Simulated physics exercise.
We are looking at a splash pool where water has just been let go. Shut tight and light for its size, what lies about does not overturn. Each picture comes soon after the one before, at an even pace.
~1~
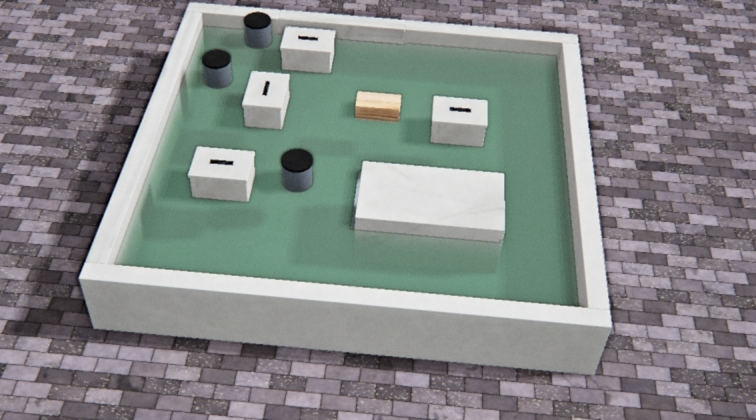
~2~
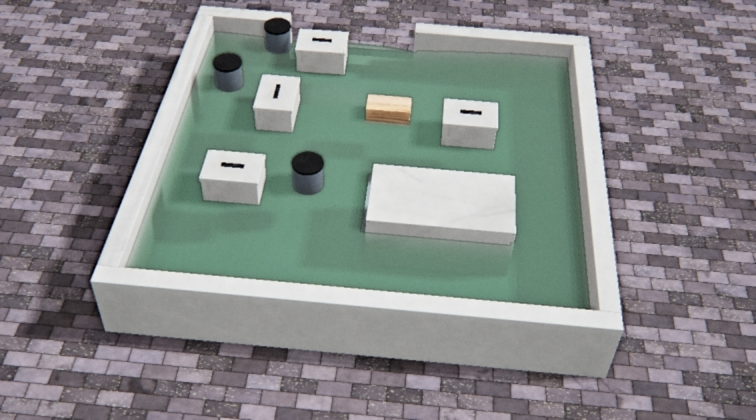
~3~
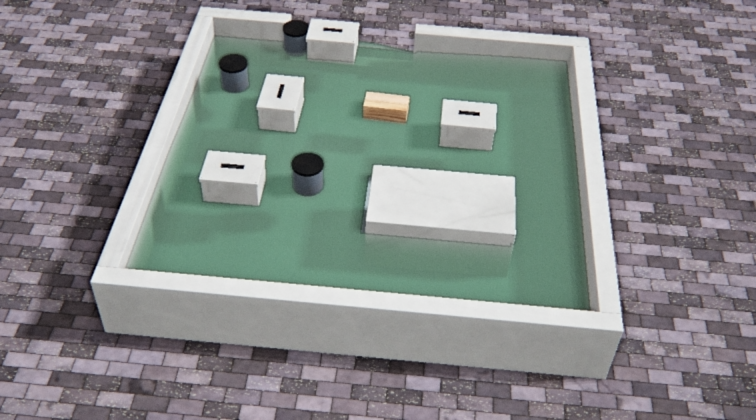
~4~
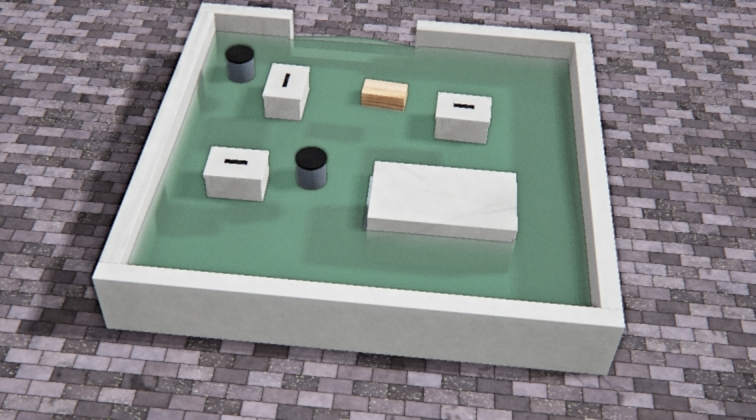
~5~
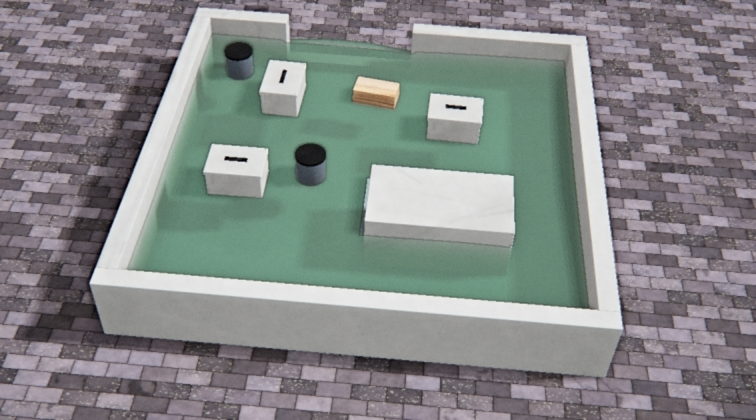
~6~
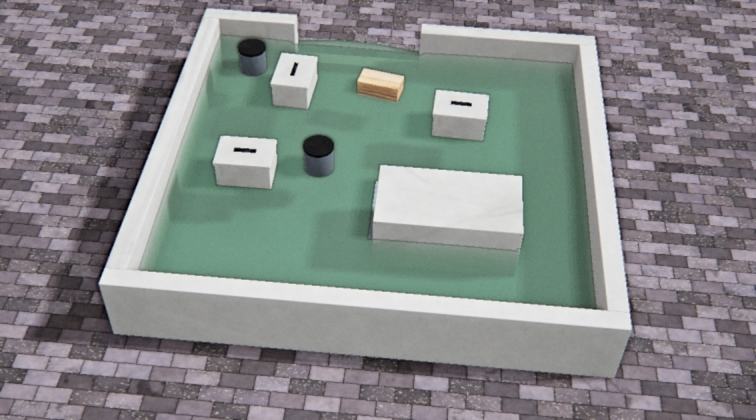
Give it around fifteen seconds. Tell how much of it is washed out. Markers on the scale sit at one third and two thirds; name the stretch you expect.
Watching it, I'd put the amount that escapes at two thirds or higher.
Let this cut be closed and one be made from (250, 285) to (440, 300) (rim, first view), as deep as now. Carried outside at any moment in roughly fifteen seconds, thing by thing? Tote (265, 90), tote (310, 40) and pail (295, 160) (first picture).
Taking them in turn, the first is flushed away, the second is held back and the third is flushed away.
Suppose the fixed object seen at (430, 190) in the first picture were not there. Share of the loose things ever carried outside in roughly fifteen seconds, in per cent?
About 90 per cent.
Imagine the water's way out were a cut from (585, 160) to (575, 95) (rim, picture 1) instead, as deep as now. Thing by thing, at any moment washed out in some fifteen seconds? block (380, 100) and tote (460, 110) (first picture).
Per object, in order: Flushed out / flushed out.
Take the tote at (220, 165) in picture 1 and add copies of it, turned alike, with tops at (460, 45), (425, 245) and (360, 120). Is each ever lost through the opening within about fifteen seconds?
The first leaves, the second does not leave, and the third leaves.
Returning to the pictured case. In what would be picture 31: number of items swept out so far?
7 of them.
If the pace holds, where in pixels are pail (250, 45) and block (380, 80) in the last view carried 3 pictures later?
Estimated: (278, 42); (375, 48).
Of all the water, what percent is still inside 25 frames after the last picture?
Near 54 per cent.
A moment on, 2 of 8 are out; 6 afloat.
Next, 5 of 8 are out; 3 afloat.
Later, 7 of 8 are out; 1 afloat.
In the end, 7 of 8 are out; 1 afloat.
